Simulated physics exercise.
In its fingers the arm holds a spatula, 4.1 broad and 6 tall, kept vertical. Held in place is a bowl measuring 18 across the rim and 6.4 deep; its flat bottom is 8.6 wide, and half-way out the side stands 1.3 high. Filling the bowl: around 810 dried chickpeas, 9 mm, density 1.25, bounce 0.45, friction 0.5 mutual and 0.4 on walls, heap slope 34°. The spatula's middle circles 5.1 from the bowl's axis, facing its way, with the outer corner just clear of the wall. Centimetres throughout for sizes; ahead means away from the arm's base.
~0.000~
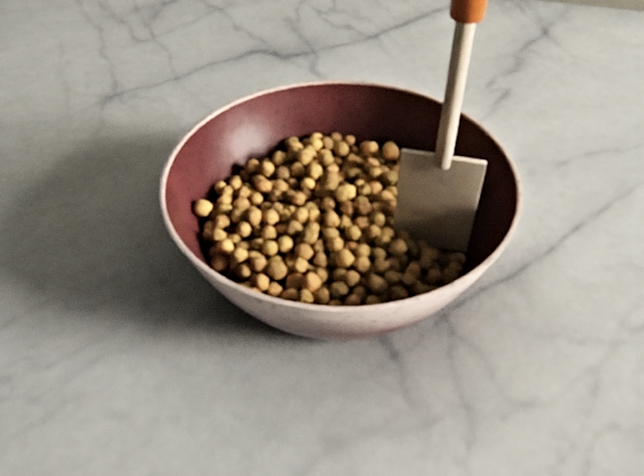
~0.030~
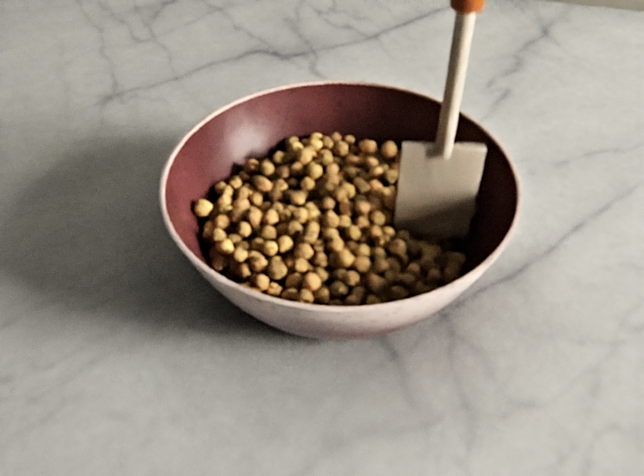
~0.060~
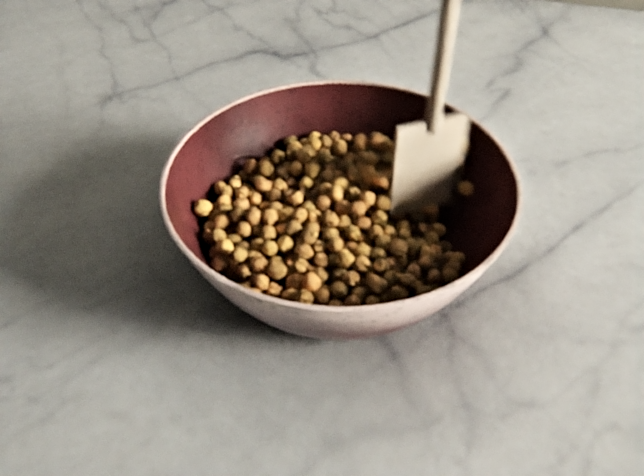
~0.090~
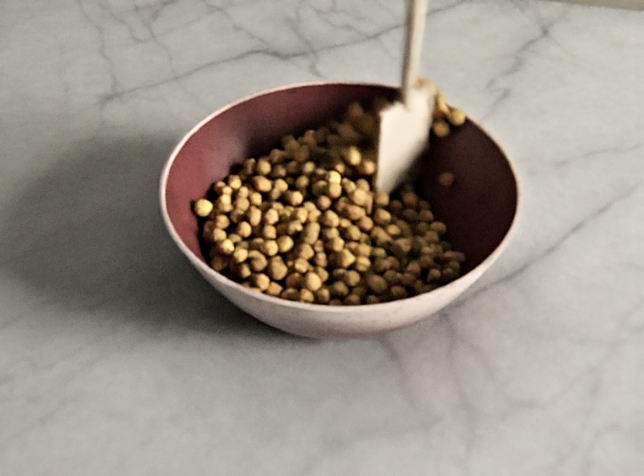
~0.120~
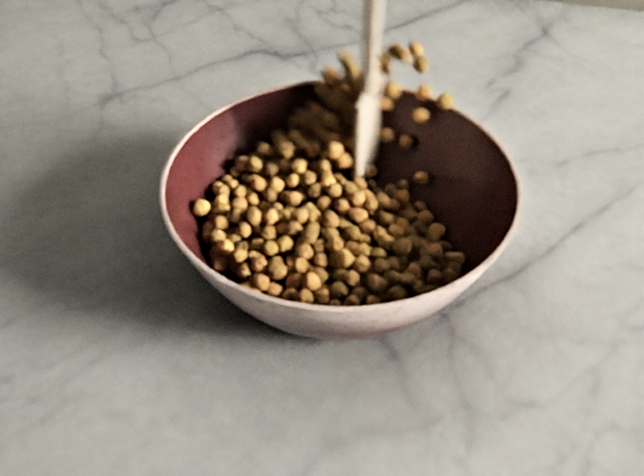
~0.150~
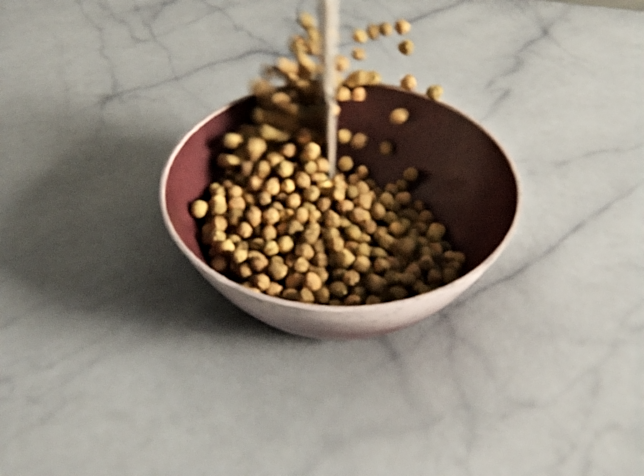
A pale spatula with an orange handle swept from the right side of a bowl of dried chickpeas around toward the back, pushing them into a heap and flinging some up above the rim.
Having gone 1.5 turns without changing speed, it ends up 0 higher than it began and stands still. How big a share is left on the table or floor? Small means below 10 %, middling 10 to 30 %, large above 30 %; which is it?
Verdict: Large.
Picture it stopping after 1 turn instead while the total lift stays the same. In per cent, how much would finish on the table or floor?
30 %.
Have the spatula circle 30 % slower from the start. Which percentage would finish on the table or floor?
30 %.
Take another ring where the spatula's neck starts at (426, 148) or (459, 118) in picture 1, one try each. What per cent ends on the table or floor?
35 and 25 %.
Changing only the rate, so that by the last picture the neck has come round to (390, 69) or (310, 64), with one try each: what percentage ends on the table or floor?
Roughly 25 per cent on the first try and 40 per cent on the second.
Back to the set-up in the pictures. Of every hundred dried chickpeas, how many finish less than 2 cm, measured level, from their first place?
I'd put it at about 20 in a hundred.
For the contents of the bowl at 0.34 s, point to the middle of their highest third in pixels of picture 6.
Near (367, 273).
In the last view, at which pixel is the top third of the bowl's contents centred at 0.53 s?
(352, 139).
After 0.34 s, 276° round, highest piece 11 above the table; 666 in the bowl, 52 on the table or floor, 89 in flight or on the tool.
After 0.53 s, 81° round, highest piece 9 above the table; 557 in the bowl, 210 on the table or floor, 40 in flight or on the tool.
After 0.82 s, 180° round, highest piece 5 above the table; 503 in the bowl, 303 on the table or floor, 1 in flight or on the tool.
After 1.52 s, 180° round, highest piece 5 above the table; 503 in the bowl, 304 on the table or floor.
In the end, 503 in the bowl, 304 on the table or floor. That is 38 % on the table or floor.
